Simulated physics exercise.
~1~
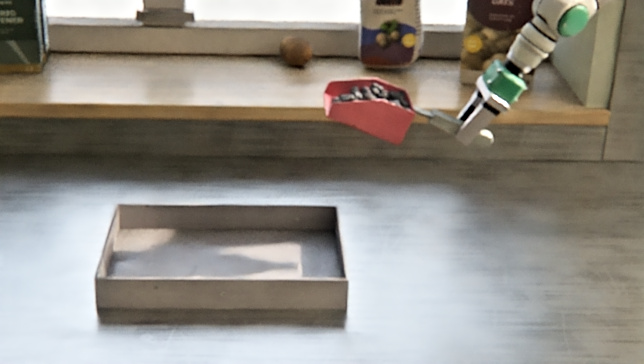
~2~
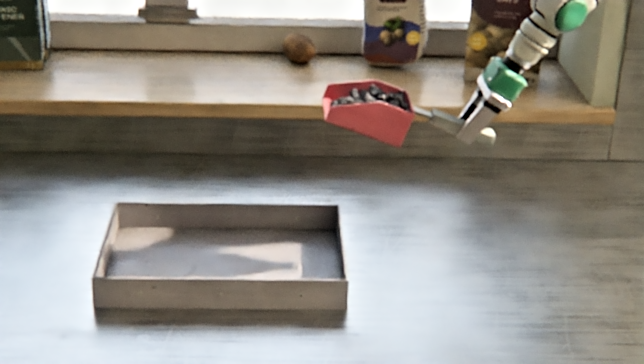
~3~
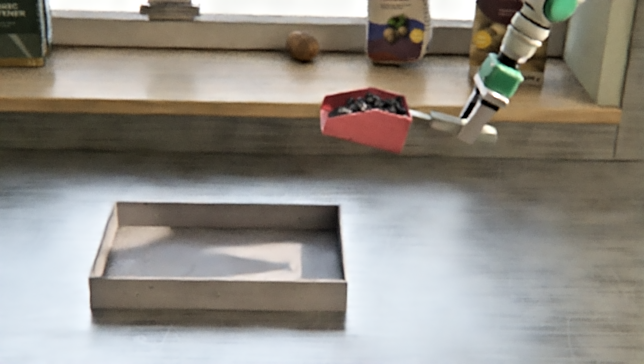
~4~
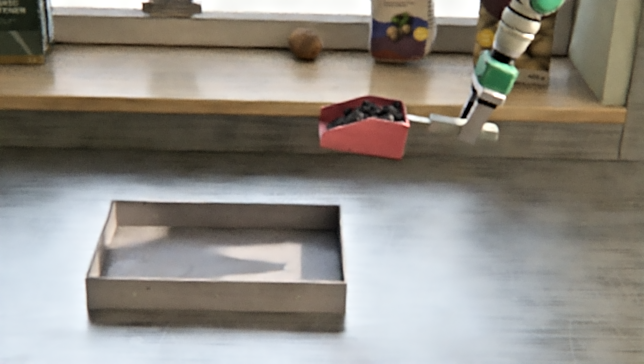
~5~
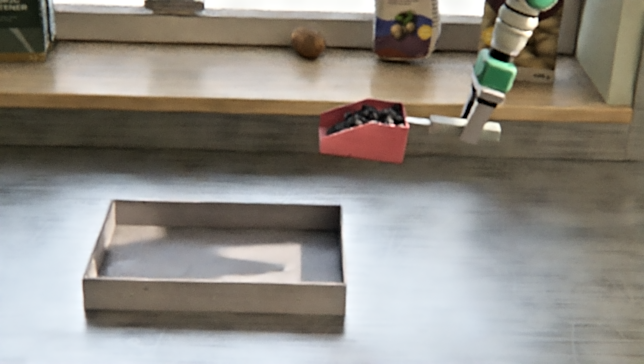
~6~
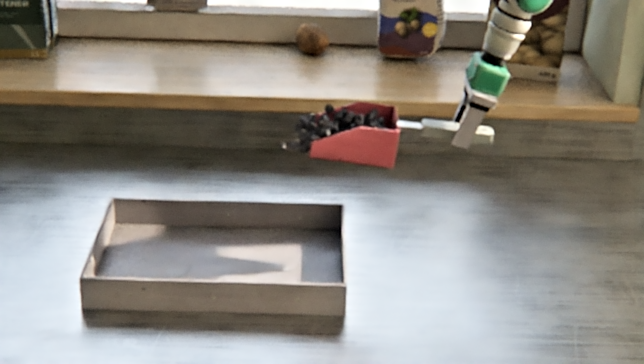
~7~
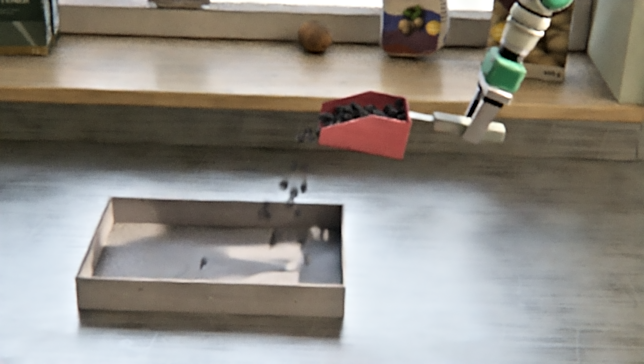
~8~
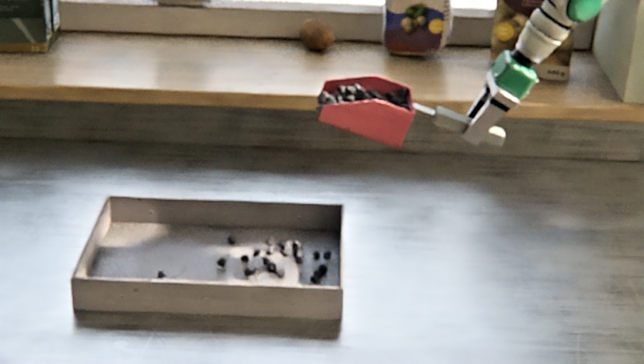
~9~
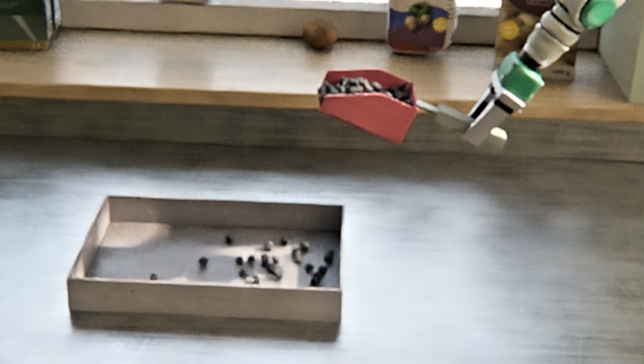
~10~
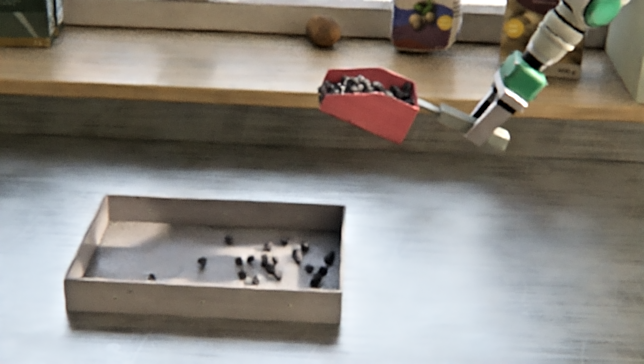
A robot arm tips a red scoop, spills some dark pebbles into a tray, and tilts back.
